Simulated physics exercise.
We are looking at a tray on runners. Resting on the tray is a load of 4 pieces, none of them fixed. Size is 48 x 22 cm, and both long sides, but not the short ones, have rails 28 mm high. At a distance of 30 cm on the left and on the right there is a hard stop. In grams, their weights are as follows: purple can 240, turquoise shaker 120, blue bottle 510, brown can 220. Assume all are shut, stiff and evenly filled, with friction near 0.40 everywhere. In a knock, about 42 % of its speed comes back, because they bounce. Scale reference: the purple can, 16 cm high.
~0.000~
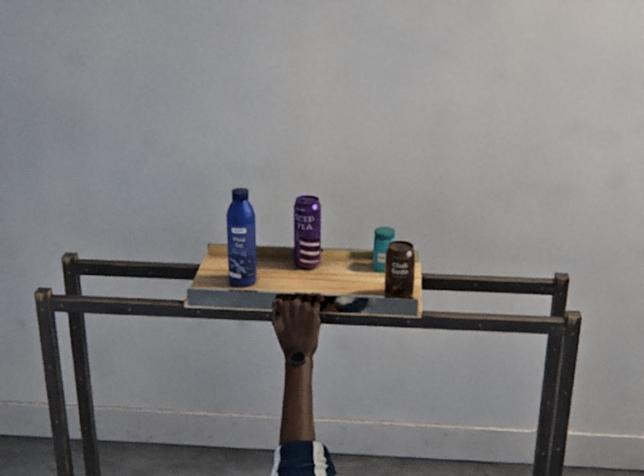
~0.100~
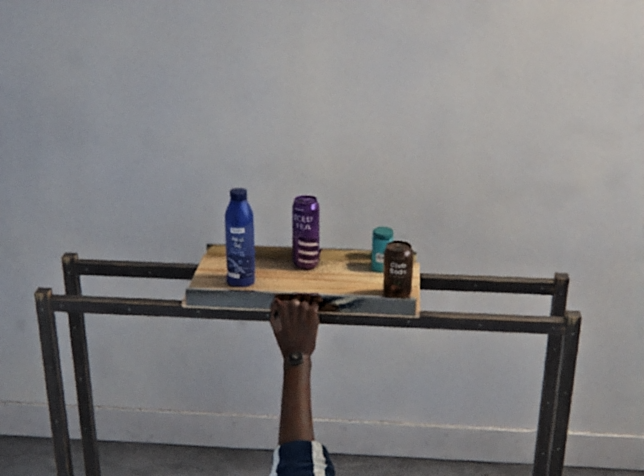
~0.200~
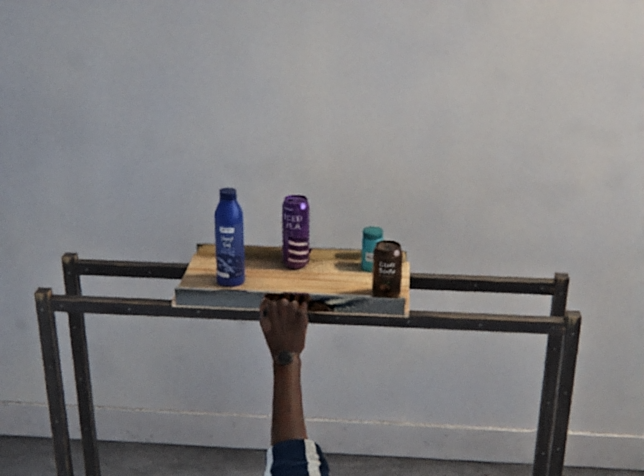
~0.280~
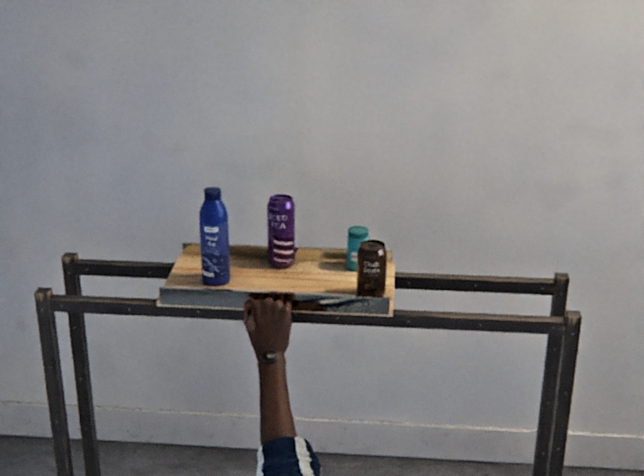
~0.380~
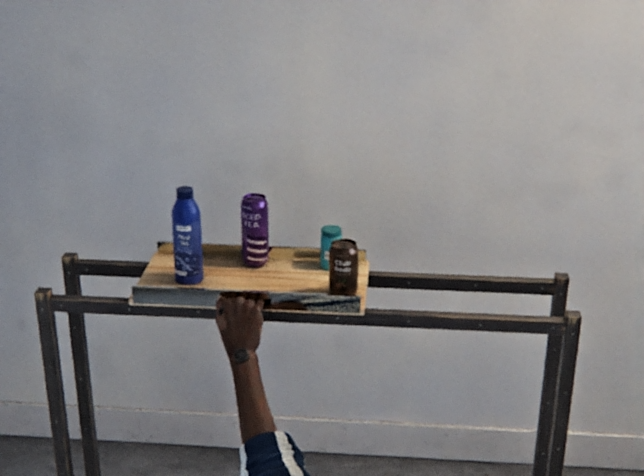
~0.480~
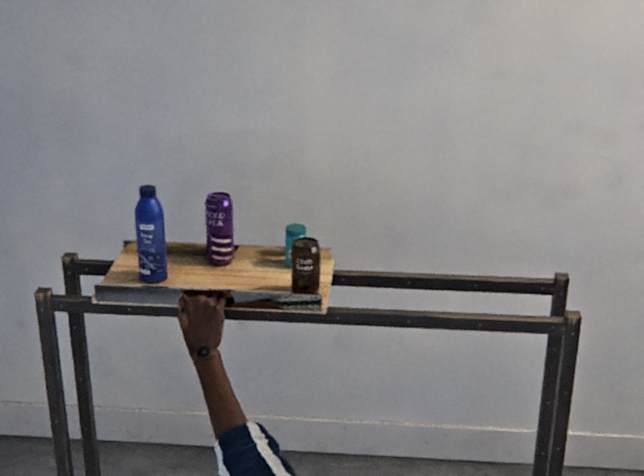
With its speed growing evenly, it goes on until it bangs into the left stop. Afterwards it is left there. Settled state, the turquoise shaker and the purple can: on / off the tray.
Turquoise shaker on; purple can on.
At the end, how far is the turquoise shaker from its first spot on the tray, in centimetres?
Net shift near 13 cm.
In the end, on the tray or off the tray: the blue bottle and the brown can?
At the end the blue bottle winds up past the limits and the brown can stays inside the limits.
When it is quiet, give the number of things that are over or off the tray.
I count 2.
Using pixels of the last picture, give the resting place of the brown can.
At about (198, 263).
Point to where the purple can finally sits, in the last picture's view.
It comes to a stop close to (88, 244).
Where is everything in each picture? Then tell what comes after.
The first frame shows tray midway; turquoise shaker (384, 250); purple can (308, 233).
The second frame shows tray midway; blue bottle (240, 237); brown can (398, 272).
In the third frame, tray has slid 3 cm left; blue bottle (229, 237); brown can (387, 271).
In the fourth frame, tray has slid 6 cm left; blue bottle (214, 236); brown can (372, 271).
In the fifth frame, tray has slid 12 cm left; blue bottle (187, 235); brown can (344, 269).
In the sixth frame, tray has slid 20 cm left; turquoise shaker (296, 246); purple can (220, 229).
By 0.68 s, tray has slid 30 cm left; purple can tilted 6° near (139, 225); turquoise shaker 8 cm from its spot near (215, 243); blue bottle tilted 13°.
By 0.78 s, tray has slid 30 cm left; blue bottle now off the tray; purple can tilted 32° near (118, 224); turquoise shaker 12 cm from its spot near (195, 242).
By 0.98 s, tray has slid 30 cm left; purple can on its side near (88, 242); turquoise shaker 13 cm from its spot near (192, 242); brown can 12 cm from its spot.
By 1.18 s, tray has slid 30 cm left; purple can on its side near (88, 244); turquoise shaker 13 cm from its spot near (192, 242); brown can 13 cm from its spot.
When it is over (1.4 s), off the tray, blue bottle; lying over on the tray, purple can; not toppled but over 5 cm from the start, turquoise shaker and brown can. In the last view, turquoise shaker near (192, 242), purple can near (88, 244).
